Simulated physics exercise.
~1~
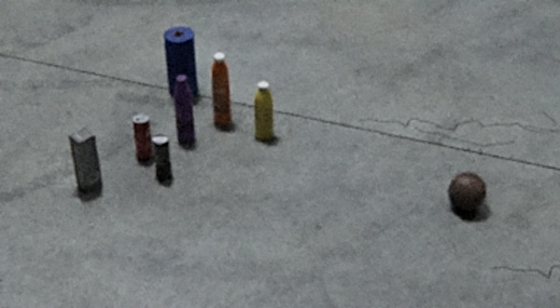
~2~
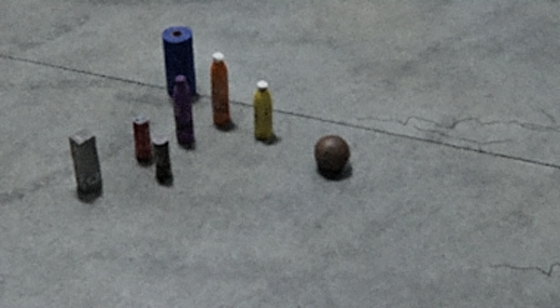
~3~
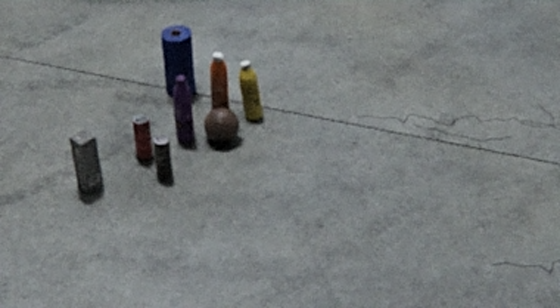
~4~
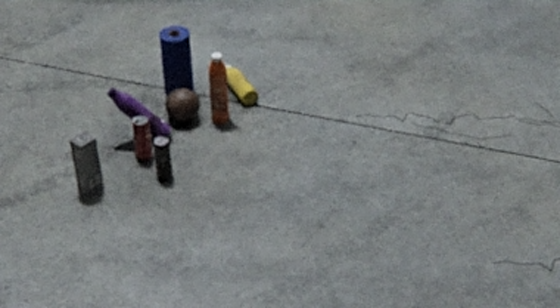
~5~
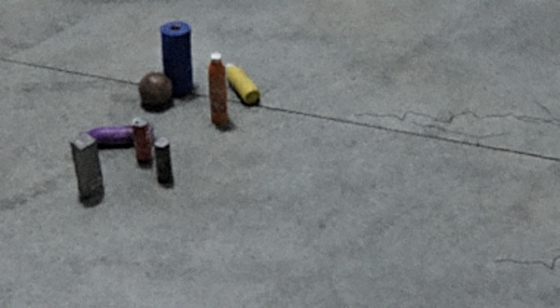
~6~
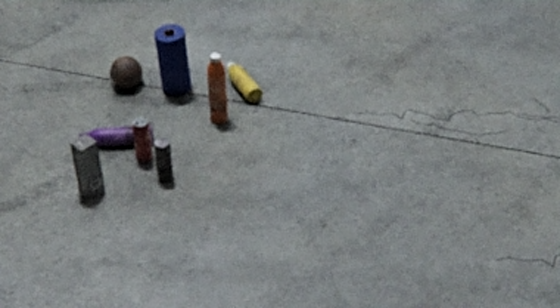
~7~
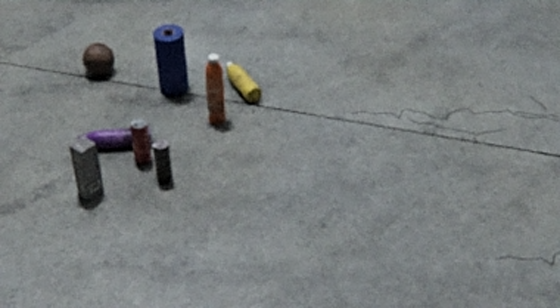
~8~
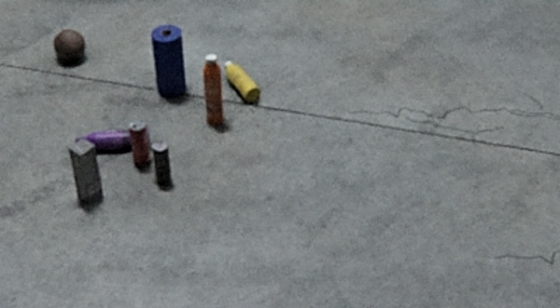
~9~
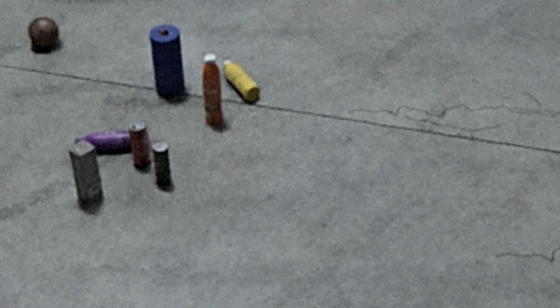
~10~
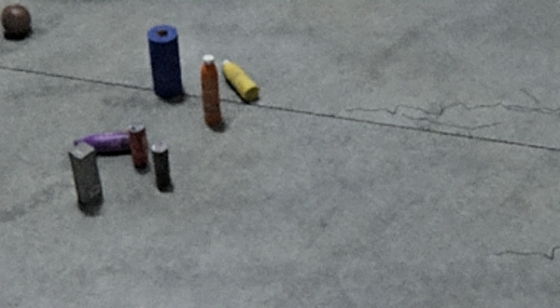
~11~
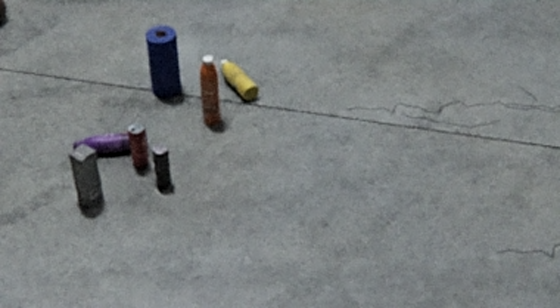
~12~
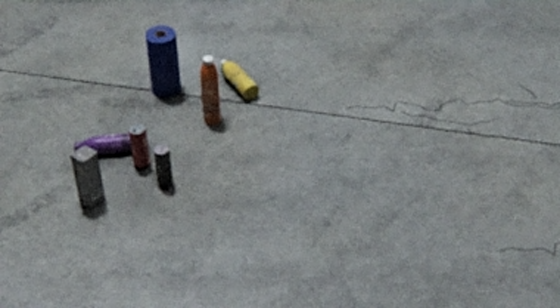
A brown ball rolls in from the right across a grey, cracked concrete floor, seen from above at an angle. Ahead of it on the left stand a tall blue roll at the back, purple, orange and yellow bottles, and a red can, a black can and a grey carton nearer the viewer. The ball knocks the yellow bottle over, then topples the purple one behind the red can. It rolls on past the blue roll and leaves at the upper left. The yellow and purple bottles lie on their sides, while everything else remains upright.
